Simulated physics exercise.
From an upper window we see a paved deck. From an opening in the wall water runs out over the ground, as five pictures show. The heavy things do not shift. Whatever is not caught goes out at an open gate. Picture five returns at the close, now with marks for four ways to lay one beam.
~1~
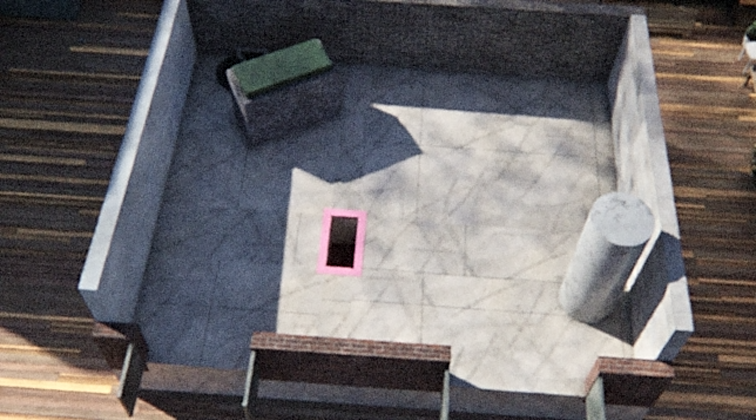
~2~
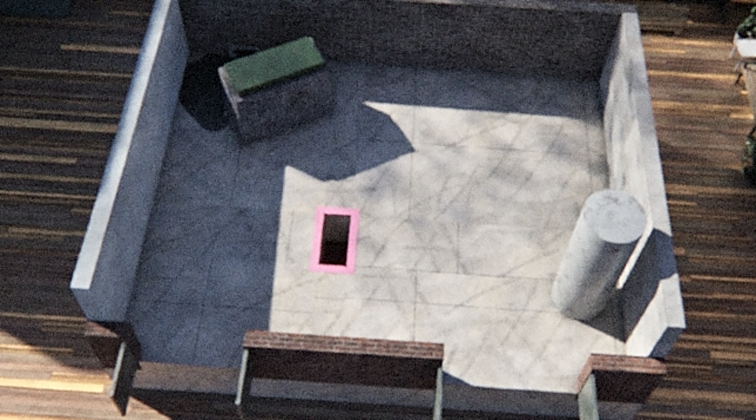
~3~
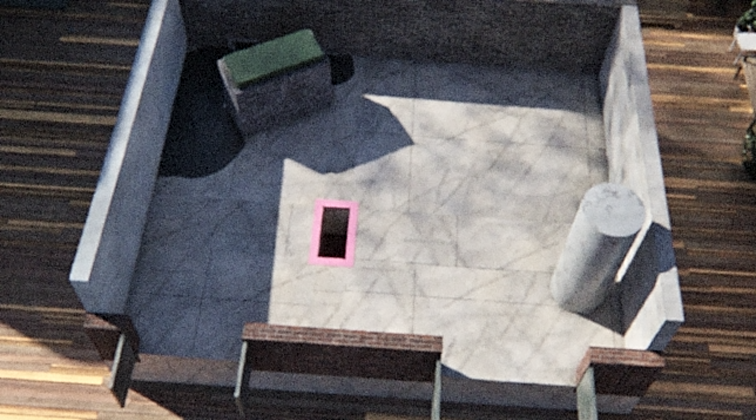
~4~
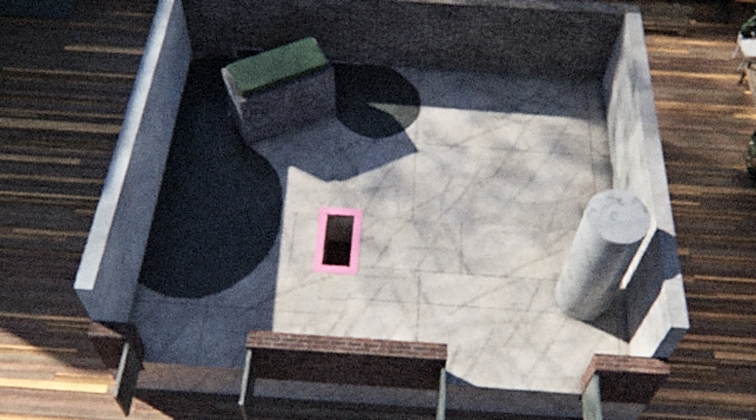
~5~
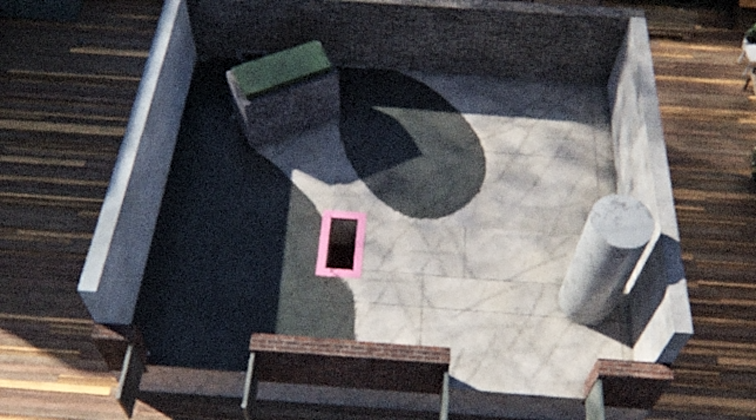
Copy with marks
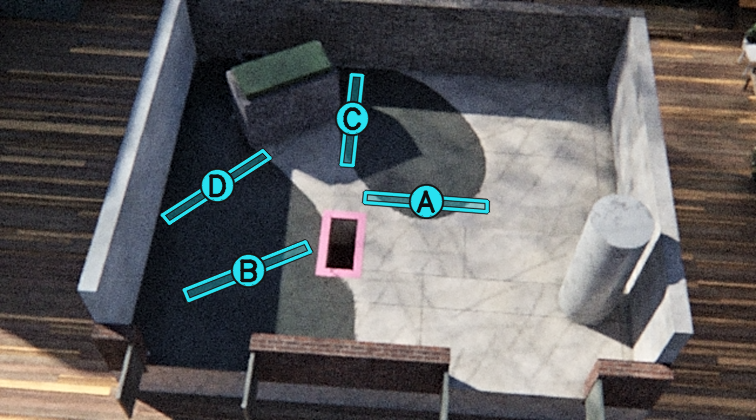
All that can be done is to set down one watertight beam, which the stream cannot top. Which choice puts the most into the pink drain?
B.
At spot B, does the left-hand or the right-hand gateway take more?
The left gate.
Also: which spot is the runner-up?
C it is.
In cyan, A from (365, 197) to (487, 206); B from (186, 295) to (307, 246); C from (347, 165) to (357, 75); D from (165, 219) to (266, 154).
With A, about 6 % of the stream goes into the pink drain, about 92 % out by the gates.
With B, about 28 % of the stream goes into the pink drain, about 71 % out by the gates.
With C, about 13 % of the stream goes into the pink drain, about 85 % out by the gates.
With D, about 10 % of the stream goes into the pink drain, about 79 % out by the gates.
